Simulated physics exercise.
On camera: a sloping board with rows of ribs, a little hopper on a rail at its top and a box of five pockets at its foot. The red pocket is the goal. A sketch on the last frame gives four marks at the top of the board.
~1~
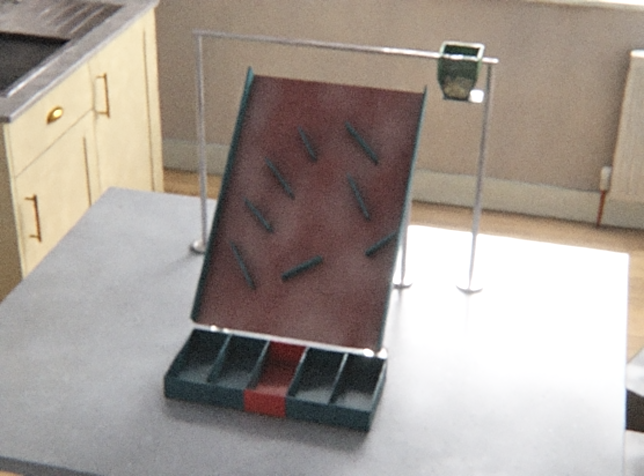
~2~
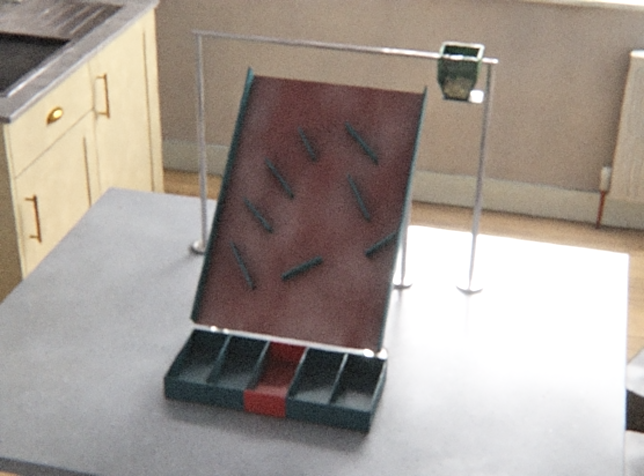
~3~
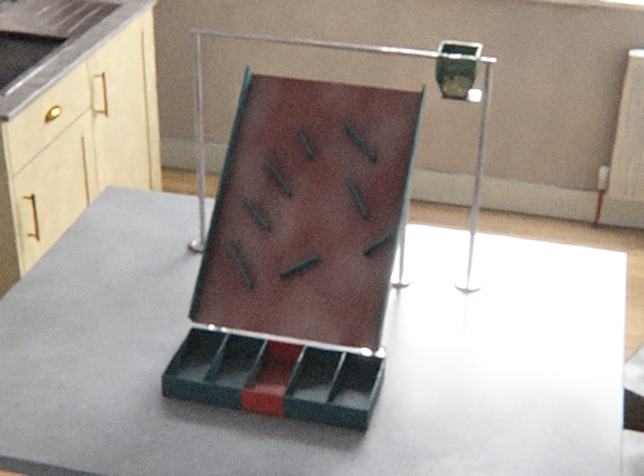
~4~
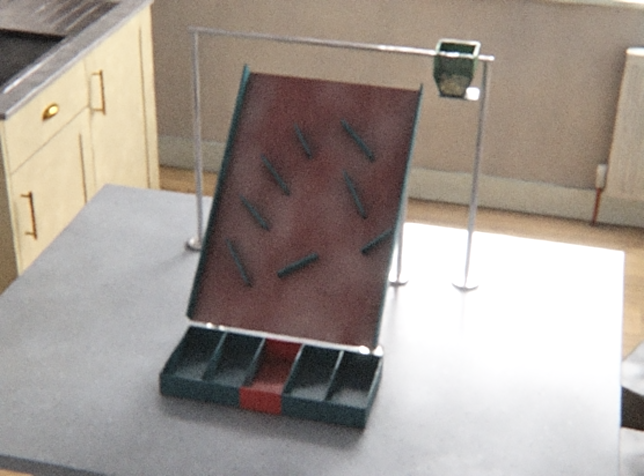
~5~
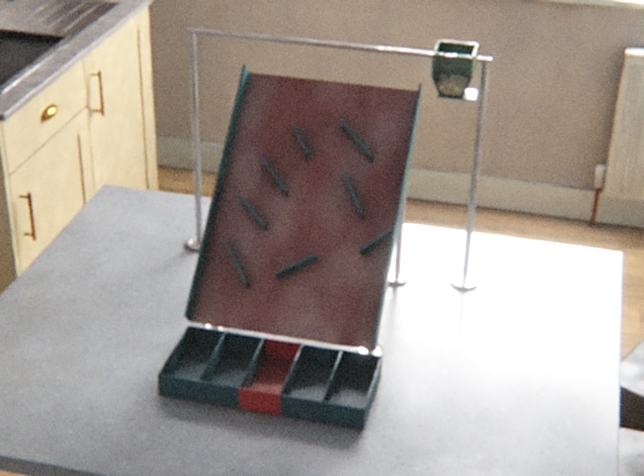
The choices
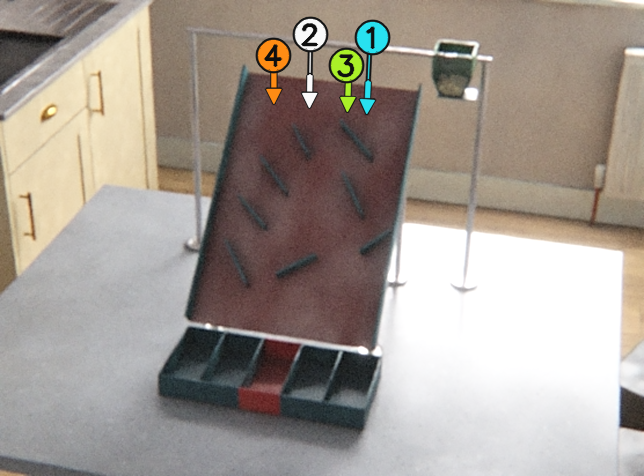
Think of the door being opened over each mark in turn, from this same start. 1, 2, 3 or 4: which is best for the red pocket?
The best mark is 1.
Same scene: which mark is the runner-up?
Mark 3.
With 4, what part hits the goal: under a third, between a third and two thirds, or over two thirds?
It is under a third.
On the marked copy, mark 1 meets the board at (367, 108); mark 2 meets the board at (309, 102); mark 3 meets the board at (347, 106); mark 4 meets the board at (273, 98).
If 1 is chosen, close to half in the red pocket, close to a third in other pockets, a small share held on the board.
If 2 is chosen, none at all in the red pocket, all but a few in other pockets, a small share outside the box.
If 3 is chosen, close to a quarter in the red pocket, close to two thirds in other pockets, only a few held on the board, only a few outside the box.
If 4 is chosen, none at all in the red pocket, all but a few in other pockets.
